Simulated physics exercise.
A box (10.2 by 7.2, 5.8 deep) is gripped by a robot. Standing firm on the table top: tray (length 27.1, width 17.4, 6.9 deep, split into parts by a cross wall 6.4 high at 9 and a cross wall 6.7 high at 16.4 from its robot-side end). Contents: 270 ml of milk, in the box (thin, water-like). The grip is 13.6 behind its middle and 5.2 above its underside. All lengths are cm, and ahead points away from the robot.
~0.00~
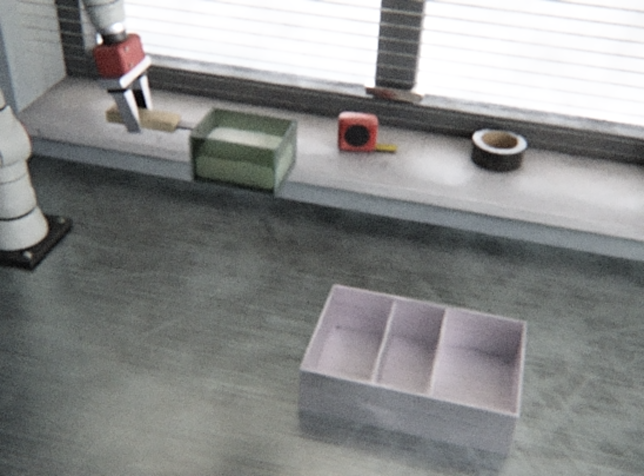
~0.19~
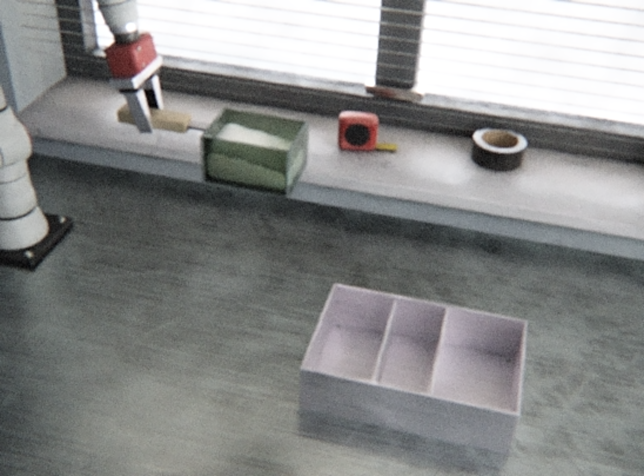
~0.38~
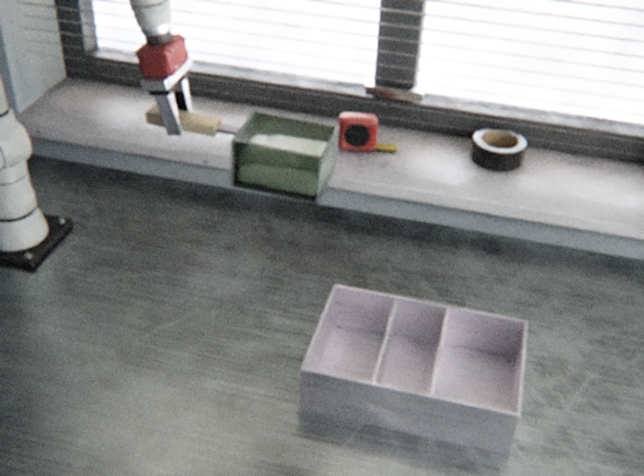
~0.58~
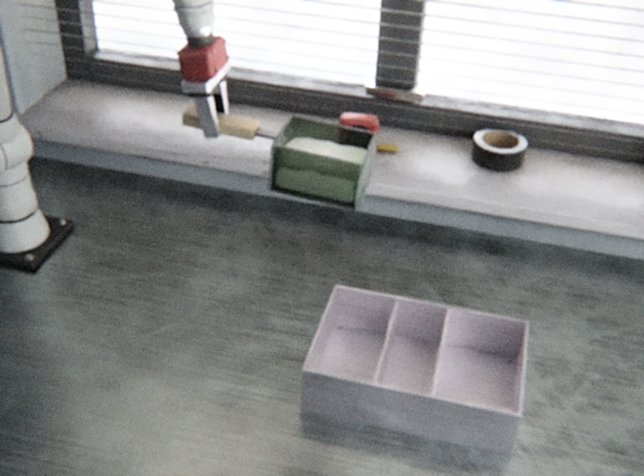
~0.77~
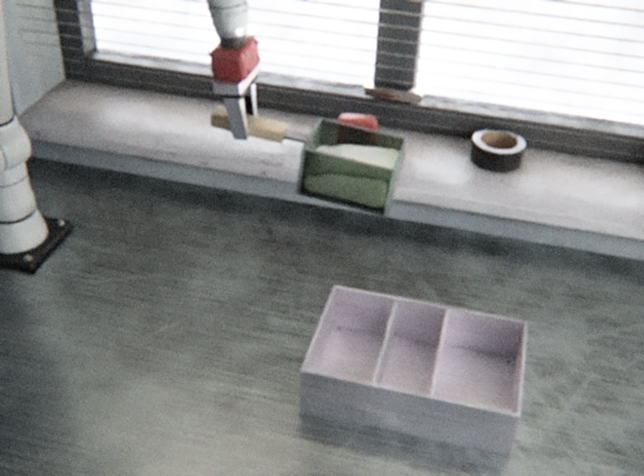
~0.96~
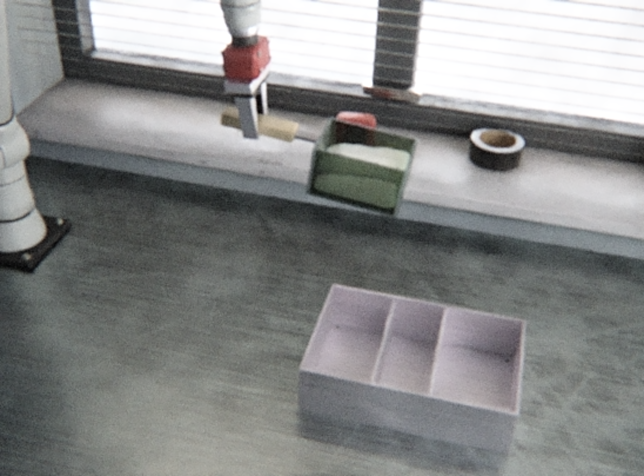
A robot arm gripped a green box by its handle, with pale liquid inside, and moved it rightward along the windowsill, past a red tape measure, tilting it slightly while a divided tray stayed still.
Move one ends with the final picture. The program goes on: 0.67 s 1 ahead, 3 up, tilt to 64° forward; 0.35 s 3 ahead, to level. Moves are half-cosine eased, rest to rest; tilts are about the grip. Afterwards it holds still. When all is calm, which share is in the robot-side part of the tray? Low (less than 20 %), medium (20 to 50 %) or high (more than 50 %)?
Answer: Medium; 20 to 50 % of the milk finishes in the robot-side part of the tray.
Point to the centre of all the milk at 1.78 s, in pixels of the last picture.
Near (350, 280).
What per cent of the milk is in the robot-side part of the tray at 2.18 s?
Some 40 per cent.
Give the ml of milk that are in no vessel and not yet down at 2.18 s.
About 20 ml.
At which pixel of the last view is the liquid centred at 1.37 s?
Around (342, 215).
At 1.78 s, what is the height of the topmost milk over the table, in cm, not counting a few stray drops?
About 30 cm.
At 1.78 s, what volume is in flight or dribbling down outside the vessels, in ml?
Some 10 ml.
After 1.37 s, tilted 45° forward, liquid up to 28 above the table; 245 ml in the box, 25 ml in the air or running down outside.
After 1.78 s, tilted 40° forward, liquid up to 62 above the table; 140 ml in the box, 105 ml in the robot-side part, 10 ml in the middle part, 10 ml in the air or running down outside.
After 2.18 s, level, liquid up to 103 above the table; 120 ml in the box, 105 ml in the robot-side part, 15 ml in the middle part, 10 ml on the table or floor, 20 ml in the air or running down outside.
After 2.98 s, level, liquid up to 37 above the table; 120 ml in the box, 105 ml in the robot-side part, 15 ml in the far-side part, 15 ml on the table or floor, 15 ml in the middle part.
In the end, 120 ml in the box, 105 ml in the robot-side part, 15 ml in the far-side part, 15 ml on the table or floor, 15 ml in the middle part. That is 39 % in the robot-side part of the tray.
